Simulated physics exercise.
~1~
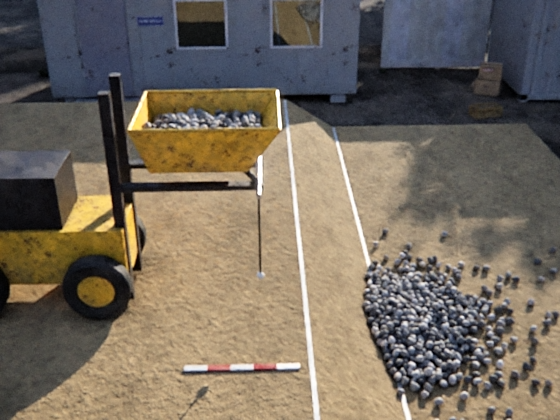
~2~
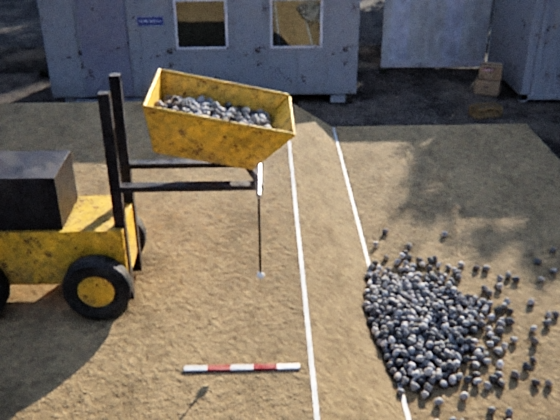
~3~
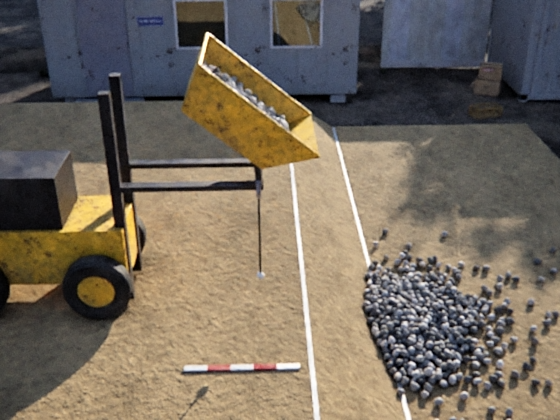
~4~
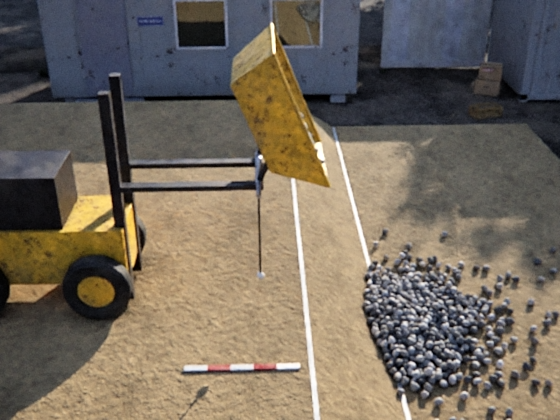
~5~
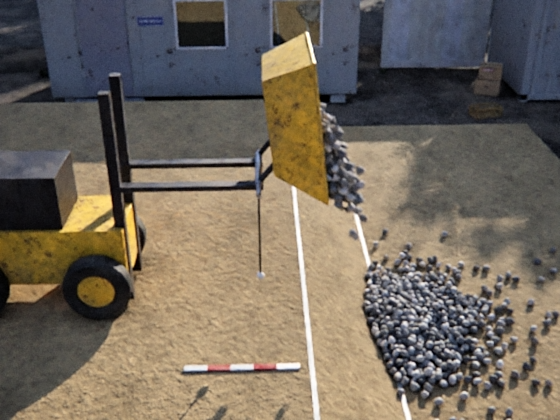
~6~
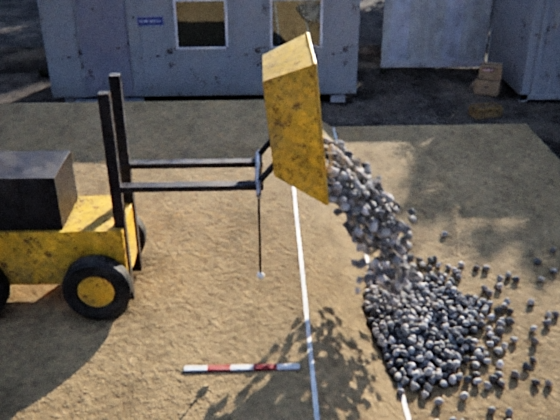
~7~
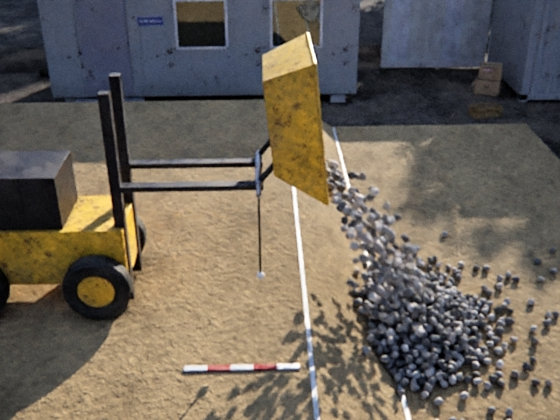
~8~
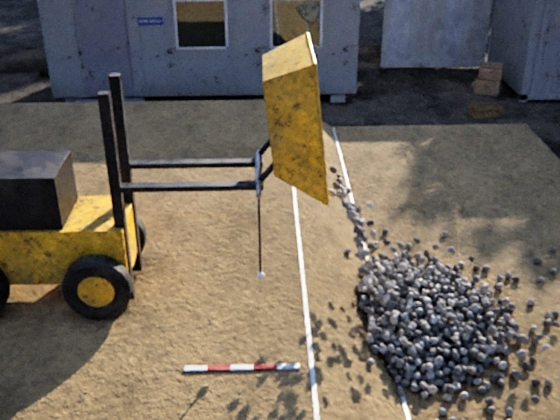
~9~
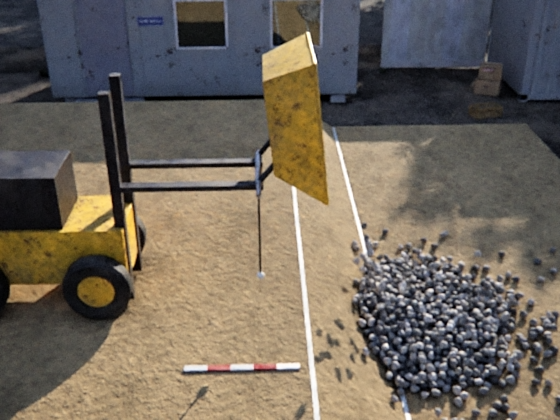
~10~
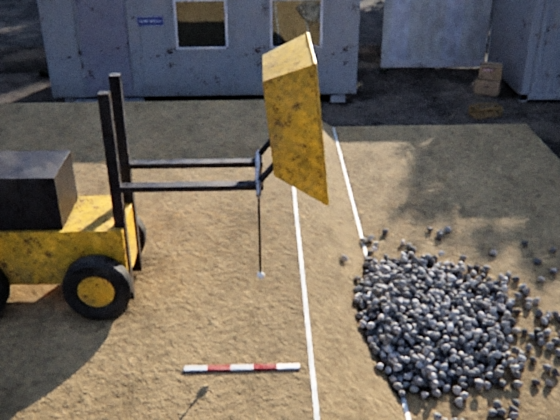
At the start, a yellow loader on the left holds a raised yellow skip full of grey stones above sandy ground, with a heap of similar stones lying to the right beyond two white lines. The skip tips steadily to the right, its load still inside as it grows steep. Once it is almost upright, stones spill from its lower edge and pour down in a thick stream onto the near side of the heap. The stream thins to a few stragglers while the pile spreads and broadens. Finally, the skip hangs steeply tilted and emptied, and the enlarged heap lies still.
